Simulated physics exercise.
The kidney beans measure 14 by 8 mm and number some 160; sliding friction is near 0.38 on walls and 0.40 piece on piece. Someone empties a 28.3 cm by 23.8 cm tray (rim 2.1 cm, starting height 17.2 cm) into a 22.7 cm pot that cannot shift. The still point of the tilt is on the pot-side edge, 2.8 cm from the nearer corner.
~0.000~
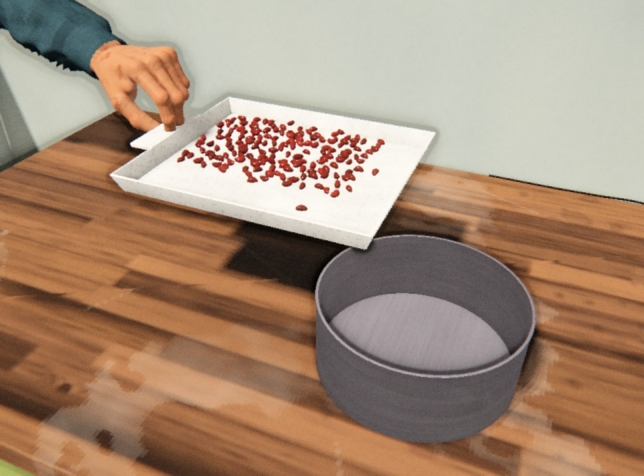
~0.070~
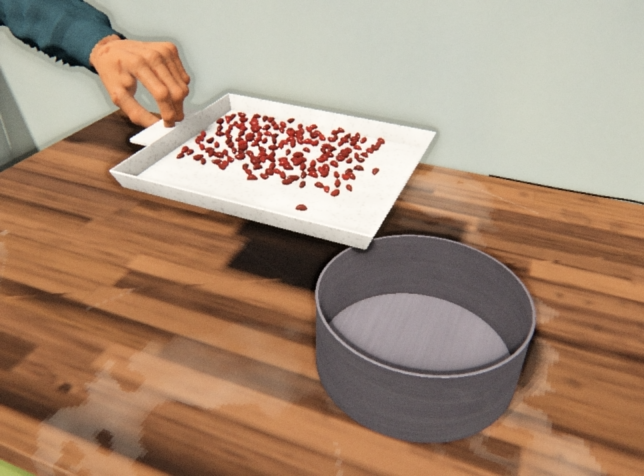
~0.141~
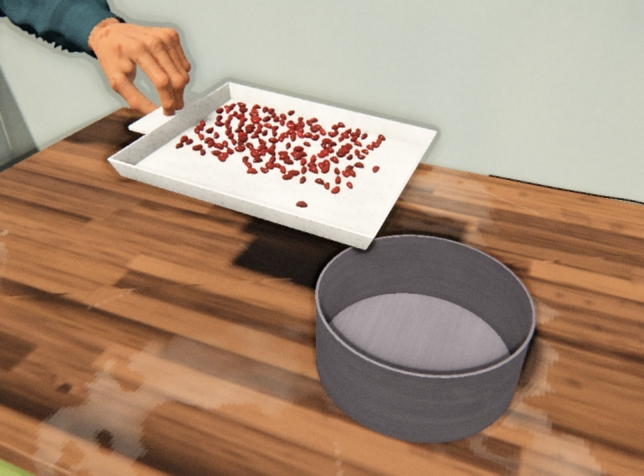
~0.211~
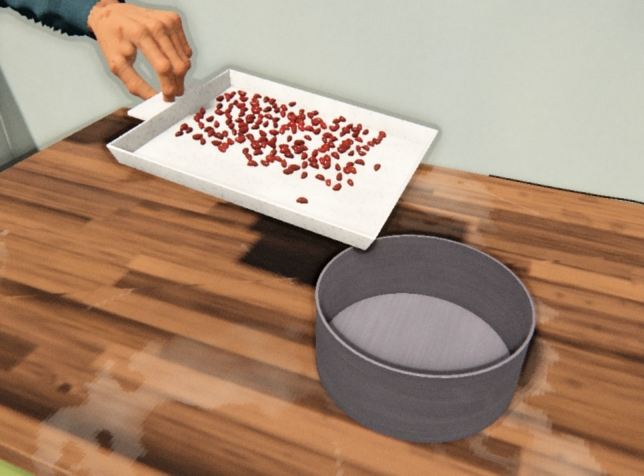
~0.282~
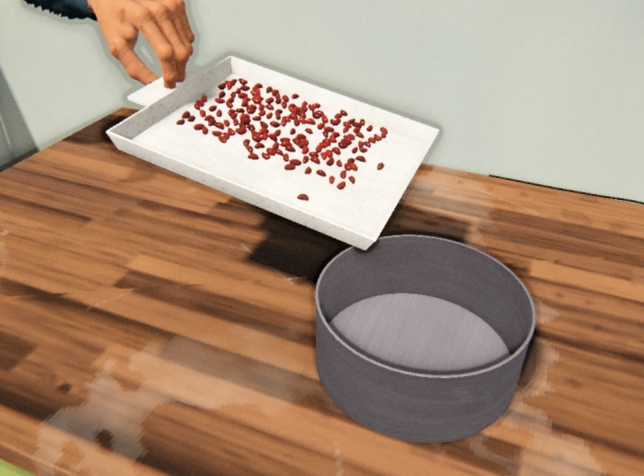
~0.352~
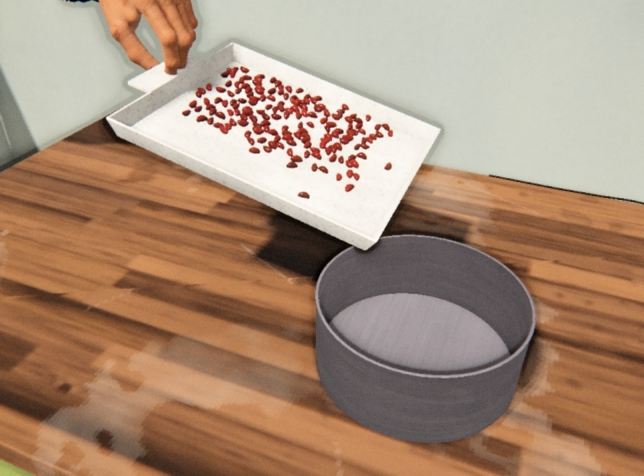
We see a hand at the left raise its end of a white tray scattered with red beans, tilting it gradually toward an empty grey pot on a wooden surface, while the beans stay spread across the tray.
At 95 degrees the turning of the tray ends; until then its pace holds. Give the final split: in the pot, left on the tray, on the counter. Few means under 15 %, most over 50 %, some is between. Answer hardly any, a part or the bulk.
Pot: The bulk, tray: Hardly any, counter: A part.
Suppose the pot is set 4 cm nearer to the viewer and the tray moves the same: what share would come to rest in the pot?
Then about 60 per cent.
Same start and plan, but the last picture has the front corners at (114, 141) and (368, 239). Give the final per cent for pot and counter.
Pot 90, counter 10.
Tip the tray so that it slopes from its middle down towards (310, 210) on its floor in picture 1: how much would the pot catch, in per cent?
About 90 per cent.
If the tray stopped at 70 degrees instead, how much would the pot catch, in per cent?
In that case some 15 per cent.
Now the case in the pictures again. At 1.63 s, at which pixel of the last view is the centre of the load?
Around (418, 177).
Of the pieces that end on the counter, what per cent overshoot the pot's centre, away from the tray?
Some 80 per cent.
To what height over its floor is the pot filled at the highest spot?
About 1.5 cm.
After 1.12 s, tilt 52 degrees; the tray holds 90 %, the pot 5 %.
After 1.63 s, tilt 77 degrees; the tray holds 85 %, the pot 10 %.
After 2.21 s, tilt 95 degrees; the tray holds 0 %, the pot 75 %.
By 3.2 s all is still; pot 75 %, tray 0 %, counter 25 %.
